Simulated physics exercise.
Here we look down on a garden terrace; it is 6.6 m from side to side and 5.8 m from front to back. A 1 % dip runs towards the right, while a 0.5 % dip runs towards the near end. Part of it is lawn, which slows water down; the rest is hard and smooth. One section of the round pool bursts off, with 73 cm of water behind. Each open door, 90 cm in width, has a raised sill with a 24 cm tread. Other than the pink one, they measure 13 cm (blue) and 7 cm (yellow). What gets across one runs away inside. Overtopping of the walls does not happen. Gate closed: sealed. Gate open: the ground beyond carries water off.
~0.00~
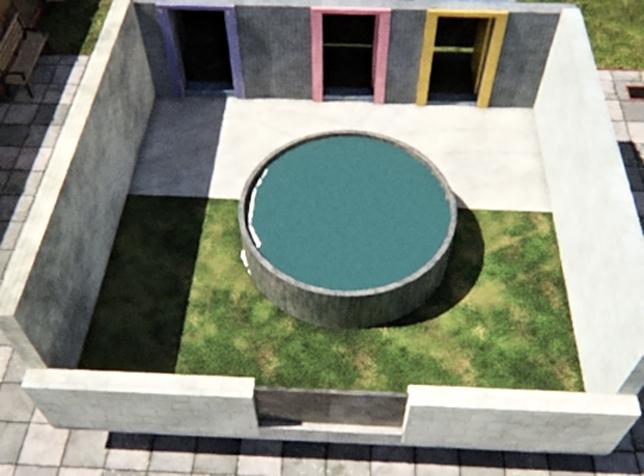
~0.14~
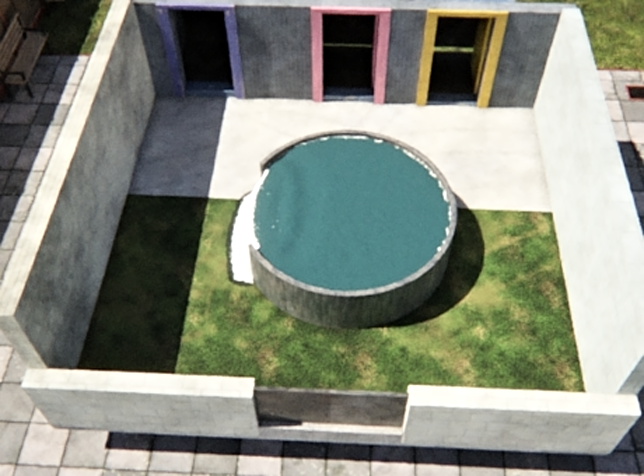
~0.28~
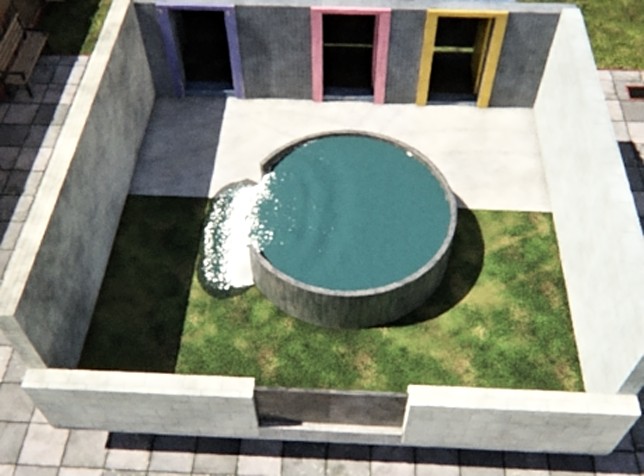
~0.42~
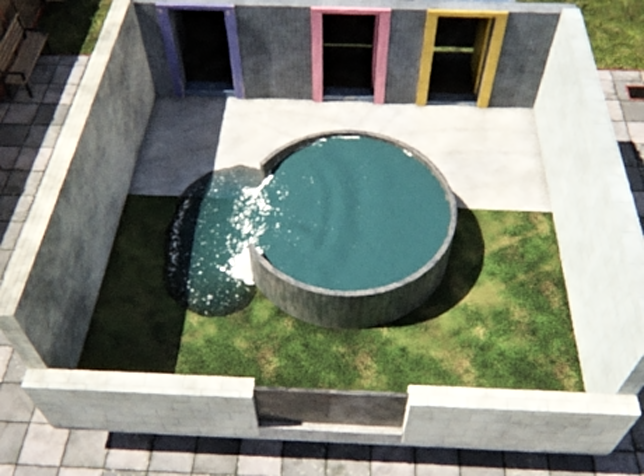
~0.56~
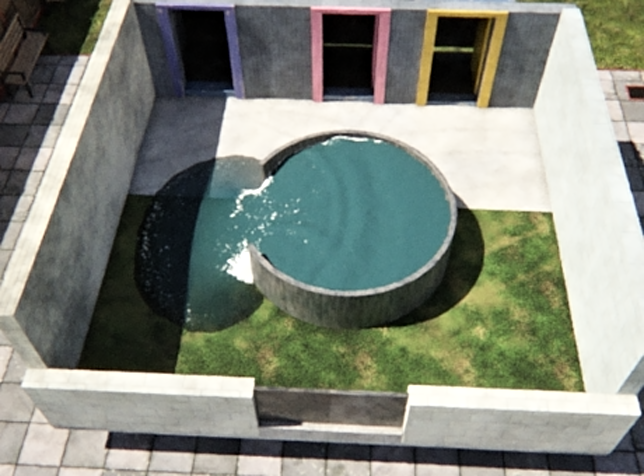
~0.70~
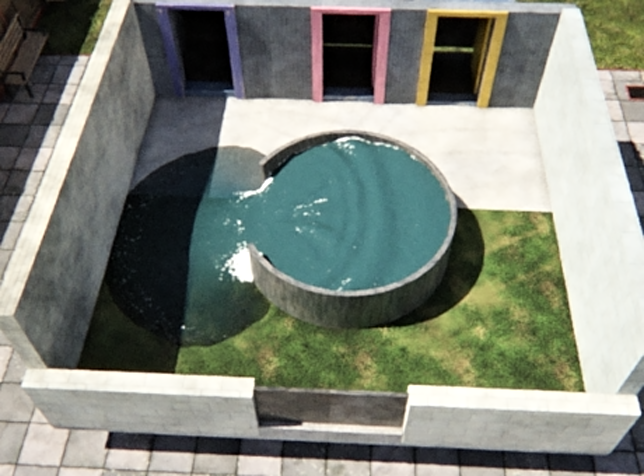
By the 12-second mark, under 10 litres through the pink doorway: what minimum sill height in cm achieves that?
A height of about 5 cm achieves it.
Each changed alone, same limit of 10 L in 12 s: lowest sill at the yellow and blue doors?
Roughly 14.0 cm for the yellow door and roughly 30 cm for the blue door.
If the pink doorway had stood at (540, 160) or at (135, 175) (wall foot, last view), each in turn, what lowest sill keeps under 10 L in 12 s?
About 16 and 29 cm.
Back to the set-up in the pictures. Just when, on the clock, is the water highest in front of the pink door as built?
I'd say near 5.0 seconds.
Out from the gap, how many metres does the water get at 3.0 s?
About 3.6 metres out.
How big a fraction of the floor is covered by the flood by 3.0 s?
I'd say near 45 percent is wet.
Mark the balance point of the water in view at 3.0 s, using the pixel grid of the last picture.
The water is centred near (259, 237).
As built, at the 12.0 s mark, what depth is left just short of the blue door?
The depth there is around 8.0 cm.
After 1.4 s water covers 30 % of the floor, deepest (44 cm) near (117, 232); it has not reached the pink door.
After 3.0 s water covers 45 % of the floor, deepest (39 cm) near (69, 399); it has not reached the pink door.
After 12.0 s water covers 100 % of the floor, deepest (20 cm) near (562, 303); 6 cm at the pink door, 0 litres in over its 12 cm sill.
At the pink door as built, the water arrived by 3.1 s and peaked near 7 cm at 5.2 s.
With a sill of 3.5 cm, 25 litres would have come in within the 12 s; with 6 cm, 3 litres. So under 10 litres takes about 5 cm.
